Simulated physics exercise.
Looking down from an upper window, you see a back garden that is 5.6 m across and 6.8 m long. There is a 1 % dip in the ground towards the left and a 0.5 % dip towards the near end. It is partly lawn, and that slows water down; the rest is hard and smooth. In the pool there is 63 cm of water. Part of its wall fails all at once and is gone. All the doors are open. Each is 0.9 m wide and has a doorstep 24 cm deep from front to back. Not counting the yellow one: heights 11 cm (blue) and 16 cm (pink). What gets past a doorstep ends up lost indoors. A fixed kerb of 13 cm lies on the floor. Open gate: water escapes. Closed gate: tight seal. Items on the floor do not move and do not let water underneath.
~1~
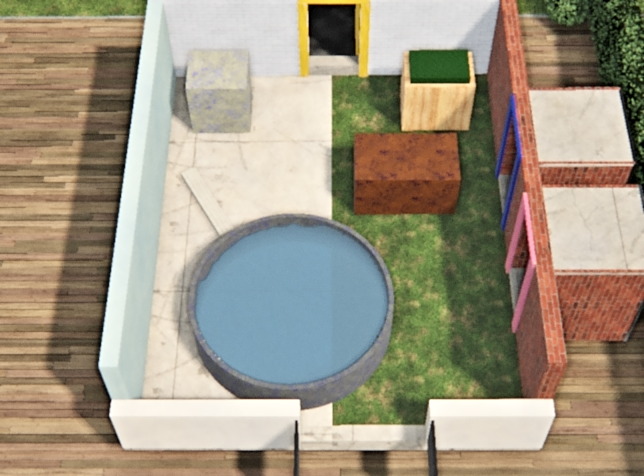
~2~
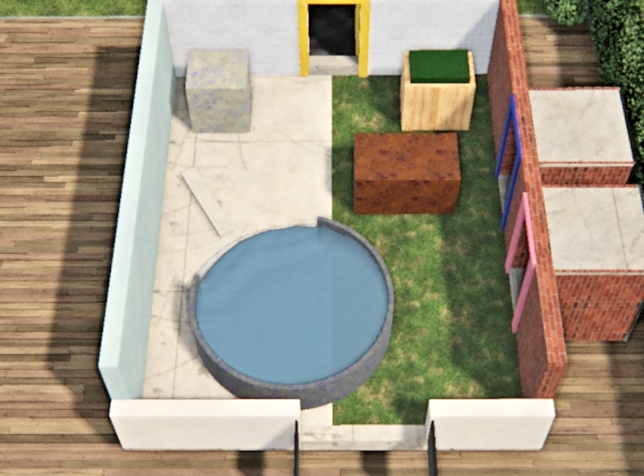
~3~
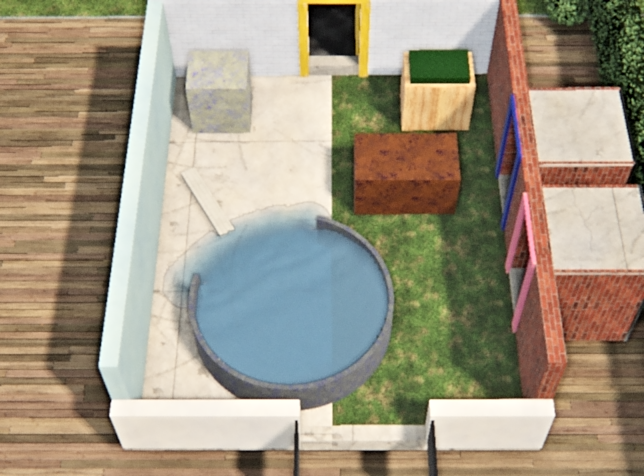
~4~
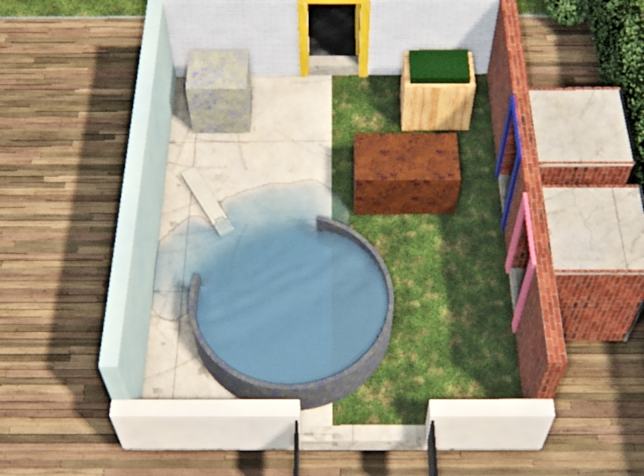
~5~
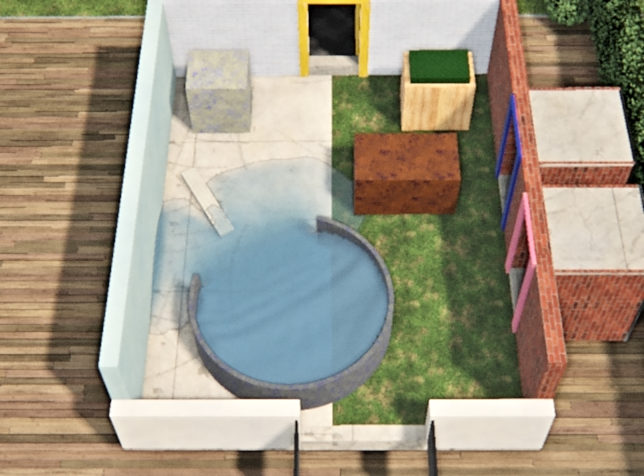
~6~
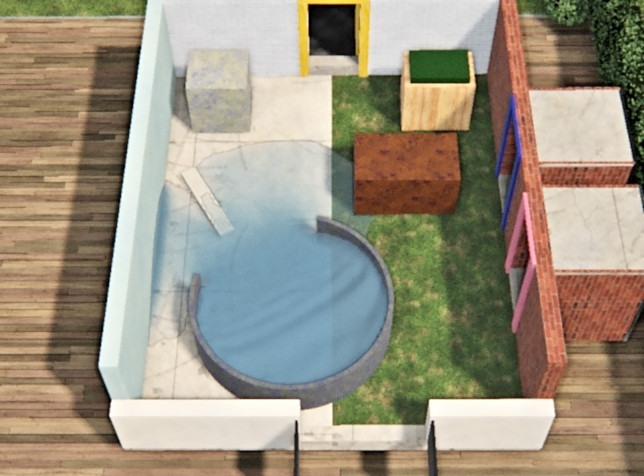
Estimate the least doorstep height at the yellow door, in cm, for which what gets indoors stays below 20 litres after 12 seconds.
Close to 22 cm is just enough.
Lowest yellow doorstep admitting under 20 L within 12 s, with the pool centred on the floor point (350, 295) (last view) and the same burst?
New minimum height: Approx. 20 cm.
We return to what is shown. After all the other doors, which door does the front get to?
It's the pink door, I'd say.
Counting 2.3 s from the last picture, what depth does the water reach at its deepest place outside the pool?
Max depth: Around 46 cm.
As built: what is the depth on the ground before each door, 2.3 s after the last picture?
Blue 0, yellow 29, pink 0 cm.
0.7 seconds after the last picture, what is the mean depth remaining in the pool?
Average depth: Approx. 42 cm.
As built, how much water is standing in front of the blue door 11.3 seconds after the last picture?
Some 7.0 centimetres.
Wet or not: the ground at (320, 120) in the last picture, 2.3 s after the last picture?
By then it is awash.
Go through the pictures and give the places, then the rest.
In the first frame, the pool at (291, 299) is whole and still, 63 cm deep; the yellow door at (334, 35) is dry.
In the second frame, the front is at a hidden place, 0.3 m from the gap on the far side; 0.5 m2 of floor is wet, 63 cm left at the back.
In the third frame, the gap is on the far side, the front 0.7 m out at (312, 206); the back of the pool holds 63 cm.
In the fourth frame, the gap is on the far side, the front 1.2 m out at (316, 185); the back of the pool holds 63 cm.
In the fifth frame, the front is at (316, 162), 1.6 m from the gap on the far side; 5.3 m2 of floor is wet, 63 cm left at the back.
In the sixth frame, water pours out on the far side and has run 2.0 m, to (306, 143); about 7 cm deep outside, 61 cm at the back; 1.6 m in a straight line remain to the yellow door at (334, 35).
Then, 0.7 s after the last picture water covers 40 % of the floor, deepest (40 cm) near (226, 239); it has not reached the yellow door.
Then, 2.3 s after the last picture water covers 55 % of the floor, deepest (46 cm) near (177, 82); 29 cm at the yellow door, 1 litre in over its 25 cm doorstep.
Then, 11.3 s after the last picture water covers 95 % of the floor, deepest (17 cm) near (140, 426); 9 cm at the yellow door, 8 litres in over its 25 cm doorstep.
At the yellow door as built, the water peaked near 29 cm, 2.3 s after the last picture.
With a doorstep of 18 cm, 49 litres would have come in within the 12 s; with 24.5 cm, 9 litres. So under 20 litres takes about 22 cm.
